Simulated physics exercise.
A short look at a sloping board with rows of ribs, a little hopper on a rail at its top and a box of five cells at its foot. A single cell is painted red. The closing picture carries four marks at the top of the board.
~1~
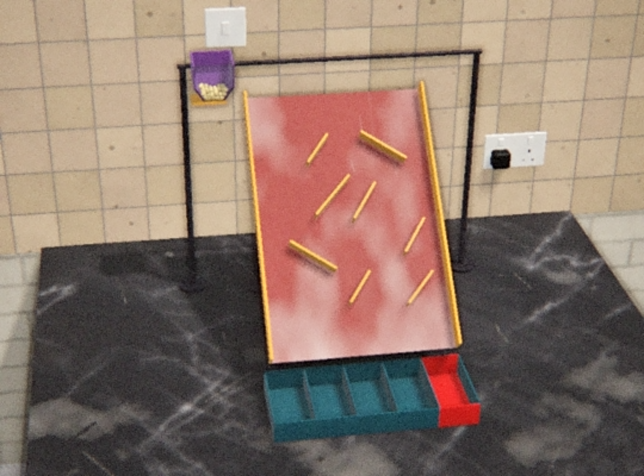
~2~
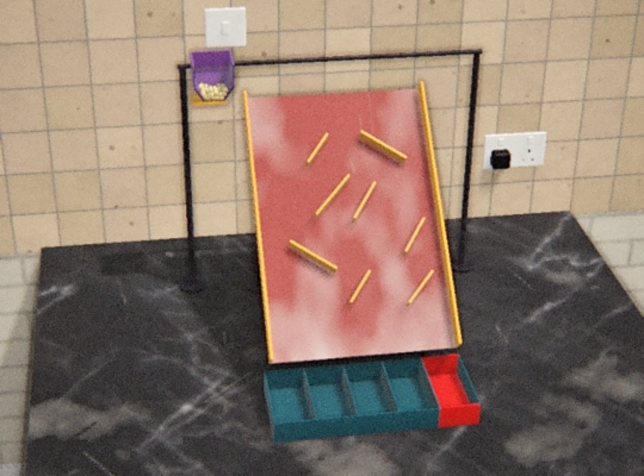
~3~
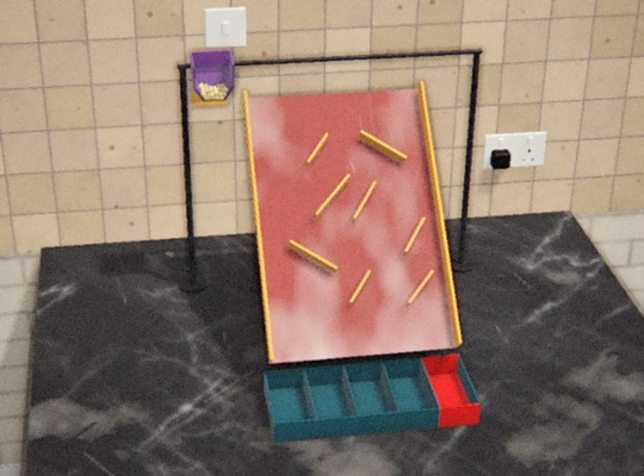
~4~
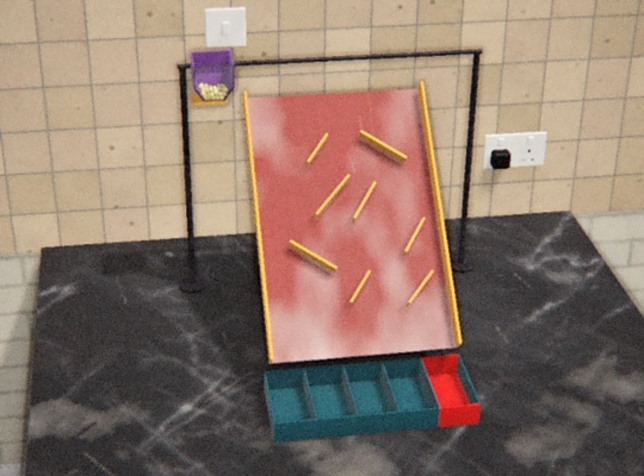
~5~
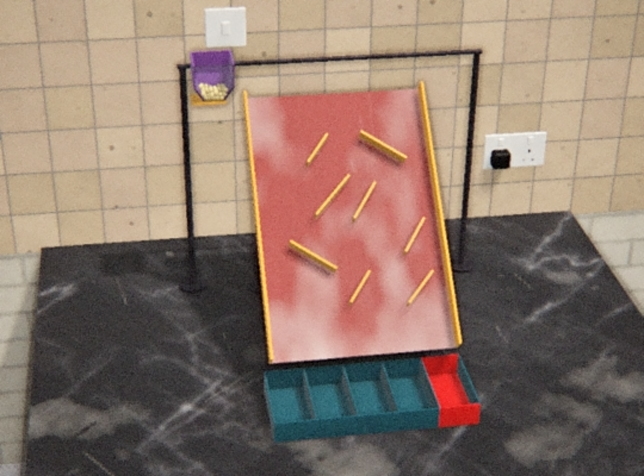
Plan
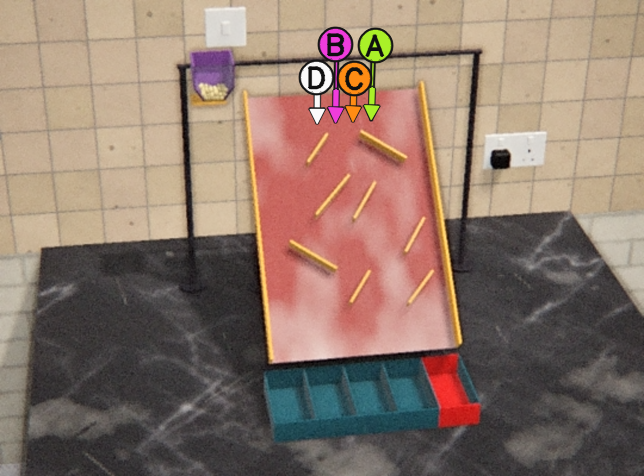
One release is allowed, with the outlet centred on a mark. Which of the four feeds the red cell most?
A.
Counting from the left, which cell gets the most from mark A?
It is the fifth one.
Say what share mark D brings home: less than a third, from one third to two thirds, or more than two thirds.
It is less than a third.
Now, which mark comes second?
Mark C.
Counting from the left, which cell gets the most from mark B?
The second.
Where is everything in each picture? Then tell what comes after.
Hopper at (211, 89), soya beans, door shut, in the first frame.
Ribs (308, 162) to (327, 133), (361, 131) to (407, 157), (316, 214) to (349, 175), in the second frame.
Ribs (355, 218) to (375, 182), (290, 241) to (337, 268), (406, 251) to (424, 217), in the third frame.
Ribs (351, 302) to (370, 270), (409, 303) to (433, 270), in the fourth frame.
Red cell at (460, 414), number 5 of 5 from the left, in the fifth frame.
On the marked copy, mark A meets the board at (371, 114); mark B meets the board at (335, 116); mark C meets the board at (353, 115); mark D meets the board at (317, 118).
If A is chosen, most in the red cell, a small part in other cells.
If B is chosen, a stray few in the red cell, nearly all in other cells.
If C is chosen, about a third in the red cell, about two thirds in other cells.
If D is chosen, none in the red cell, all in other cells.
